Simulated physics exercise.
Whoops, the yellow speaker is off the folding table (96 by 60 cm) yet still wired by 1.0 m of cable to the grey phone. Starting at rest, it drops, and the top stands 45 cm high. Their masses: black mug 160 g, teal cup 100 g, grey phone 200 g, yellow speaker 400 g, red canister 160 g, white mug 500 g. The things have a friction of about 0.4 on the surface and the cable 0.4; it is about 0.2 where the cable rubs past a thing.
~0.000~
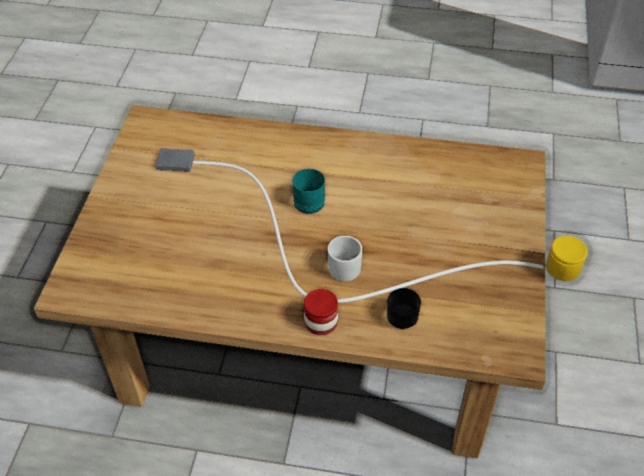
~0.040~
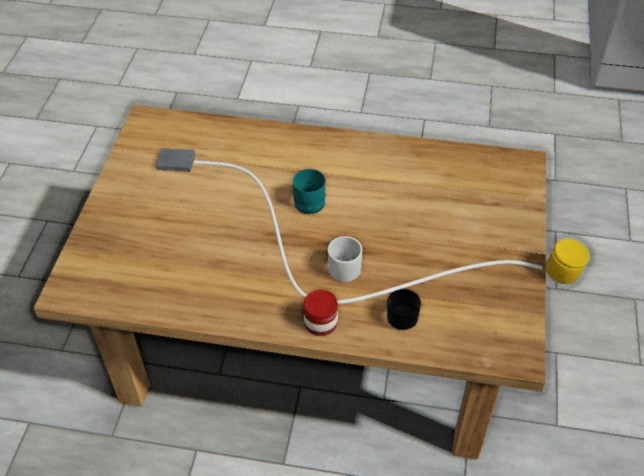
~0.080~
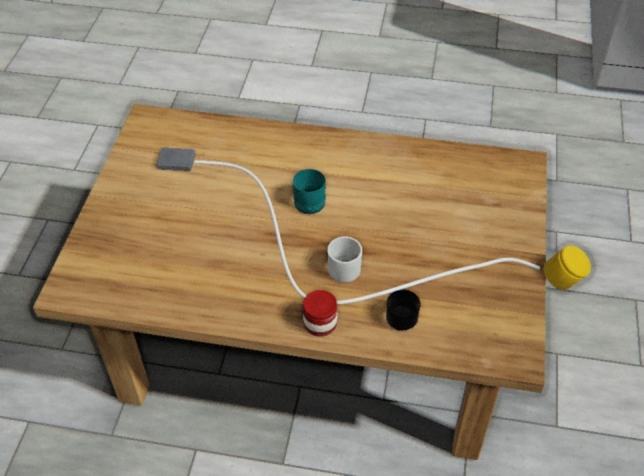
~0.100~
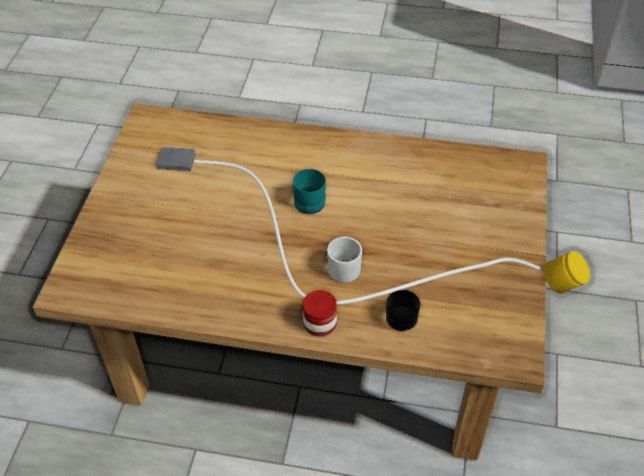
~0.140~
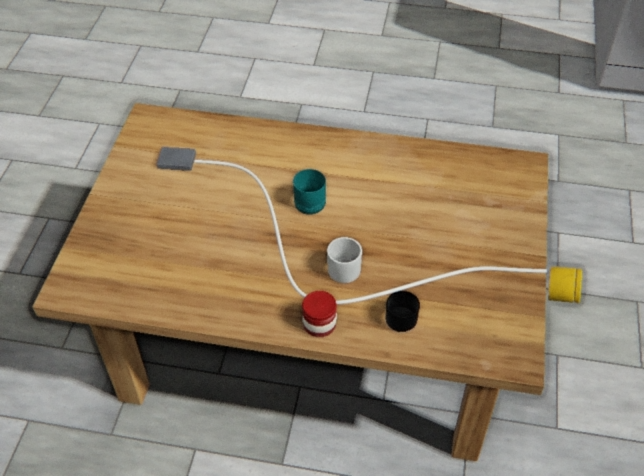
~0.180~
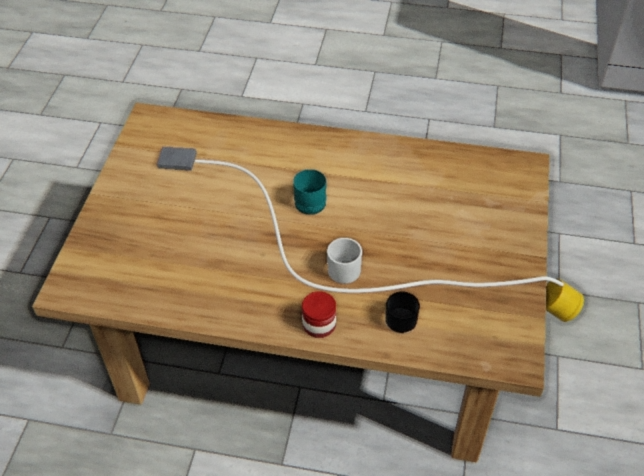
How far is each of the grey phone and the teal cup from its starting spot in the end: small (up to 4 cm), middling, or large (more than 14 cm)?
The grey phone ends a large distance away, the teal cup ends only a small distance away.
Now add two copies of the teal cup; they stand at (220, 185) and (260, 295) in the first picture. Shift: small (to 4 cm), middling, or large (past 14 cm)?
Taking them in that order, the first shows a medium amount of movement and the second shows only a little movement.
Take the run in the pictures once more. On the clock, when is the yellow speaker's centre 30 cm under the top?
It happens at 0.42 seconds on the clock.
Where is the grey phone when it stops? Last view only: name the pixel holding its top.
The top ends up close to (271, 237) in the last picture.
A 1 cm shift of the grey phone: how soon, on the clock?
For the grey phone, 0.26 seconds.
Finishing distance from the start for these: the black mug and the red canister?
For the black mug it's 0 cm, while the red canister comes to 0 cm.
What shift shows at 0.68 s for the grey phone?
Grey phone: 30 cm.
After 0.4 s, the cable's tail end at (225, 222); grey phone 18 cm off its start, yellow speaker over the edge, white mug 1 cm off its start.
After 0.7 s, the cable's tail end at (288, 248); grey phone 32 cm off its start, yellow speaker over the edge, white mug 1 cm off its start.
After 0.9 s, the cable's tail end at (289, 249); grey phone 32 cm off its start at (271, 237), yellow speaker over the edge, white mug 1 cm off its start at (348, 246).
After 1.2 s, the cable's tail end at (289, 249); grey phone 32 cm off its start, yellow speaker over the edge, white mug 1 cm off its start.
After 2.4 s, the cable's tail end at (289, 249); grey phone 32 cm off its start at (271, 237), teal cup 0 cm off its start at (310, 181), yellow speaker over the edge, white mug 1 cm off its start at (348, 246).
